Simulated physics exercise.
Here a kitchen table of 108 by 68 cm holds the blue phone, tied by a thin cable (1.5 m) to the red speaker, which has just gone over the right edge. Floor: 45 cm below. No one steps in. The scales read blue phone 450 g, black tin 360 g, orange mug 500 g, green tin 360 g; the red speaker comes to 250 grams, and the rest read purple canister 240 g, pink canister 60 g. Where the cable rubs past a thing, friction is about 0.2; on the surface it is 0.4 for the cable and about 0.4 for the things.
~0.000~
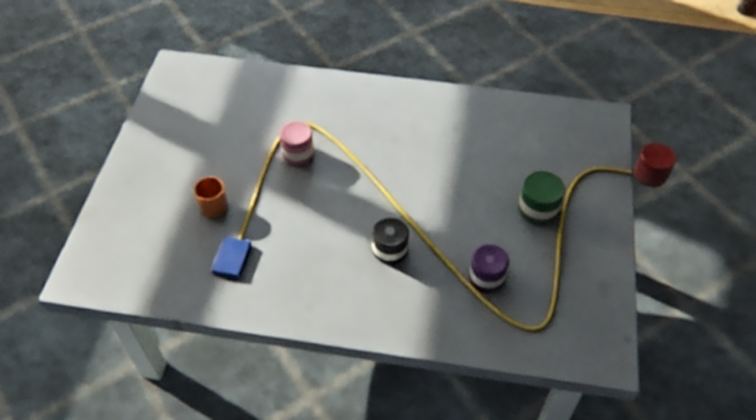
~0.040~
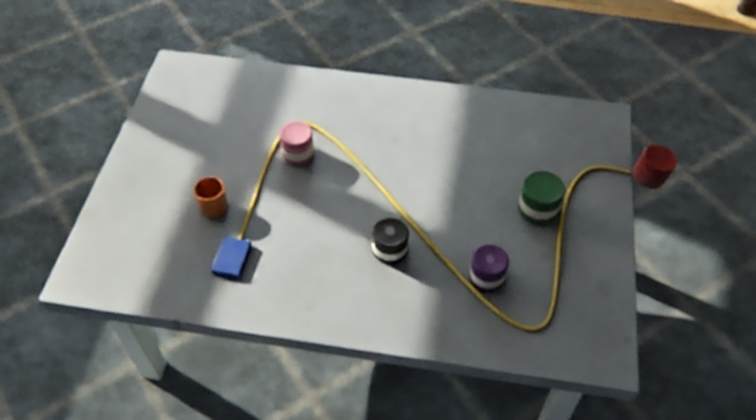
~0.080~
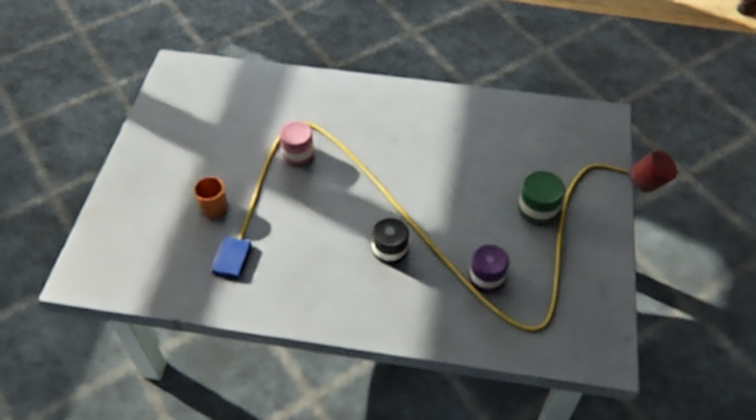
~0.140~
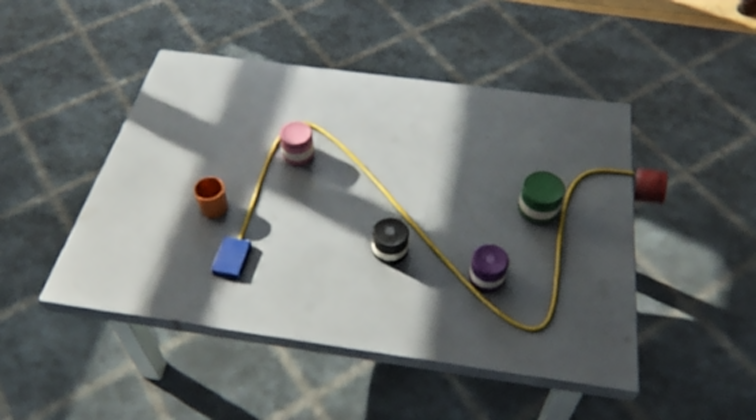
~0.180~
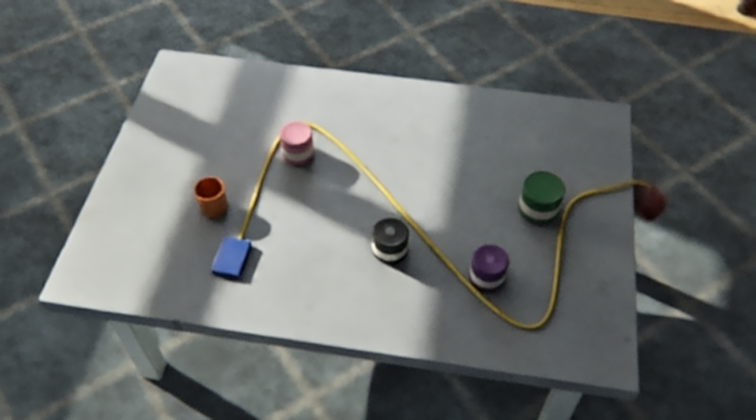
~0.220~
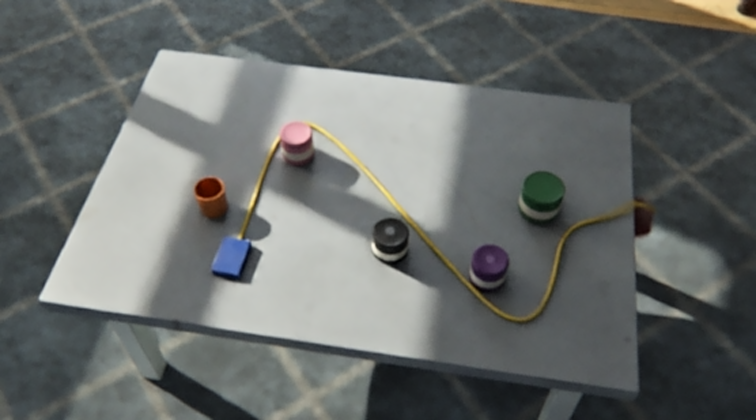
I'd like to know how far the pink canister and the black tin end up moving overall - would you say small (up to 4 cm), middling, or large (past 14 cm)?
I would say the pink canister moves a middling distance, the black tin moves a small distance.
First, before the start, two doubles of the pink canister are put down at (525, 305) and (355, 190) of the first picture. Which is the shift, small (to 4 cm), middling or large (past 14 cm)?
The first ends up with a mid-sized displacement, the second with a short displacement.
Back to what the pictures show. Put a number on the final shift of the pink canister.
The pink canister ends up 8 cm from where it started.
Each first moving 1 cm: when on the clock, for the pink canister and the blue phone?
About: Pink canister 0.36 s, blue phone never.
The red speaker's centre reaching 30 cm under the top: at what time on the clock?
Estimate: About 0.32 s.
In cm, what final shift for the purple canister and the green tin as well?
For the purple canister it's 0 cm, while the green tin comes to 0 cm.
By 0.5 s, the cable's tail end at (239, 241); pink canister 6 cm off its start, red speaker over the edge.
By 0.7 s, the cable's tail end at (239, 241); pink canister 7 cm off its start, red speaker over the edge.
By 1.0 s, the cable's tail end at (239, 241); pink canister 7 cm off its start at (306, 158), red speaker over the edge.
By 1.2 s, the cable's tail end at (239, 241); pink canister 7 cm off its start, red speaker over the edge.
By 2.4 s, the cable's tail end at (239, 241); pink canister 7 cm off its start at (306, 158), black tin 0 cm off its start at (391, 232), red speaker over the edge.
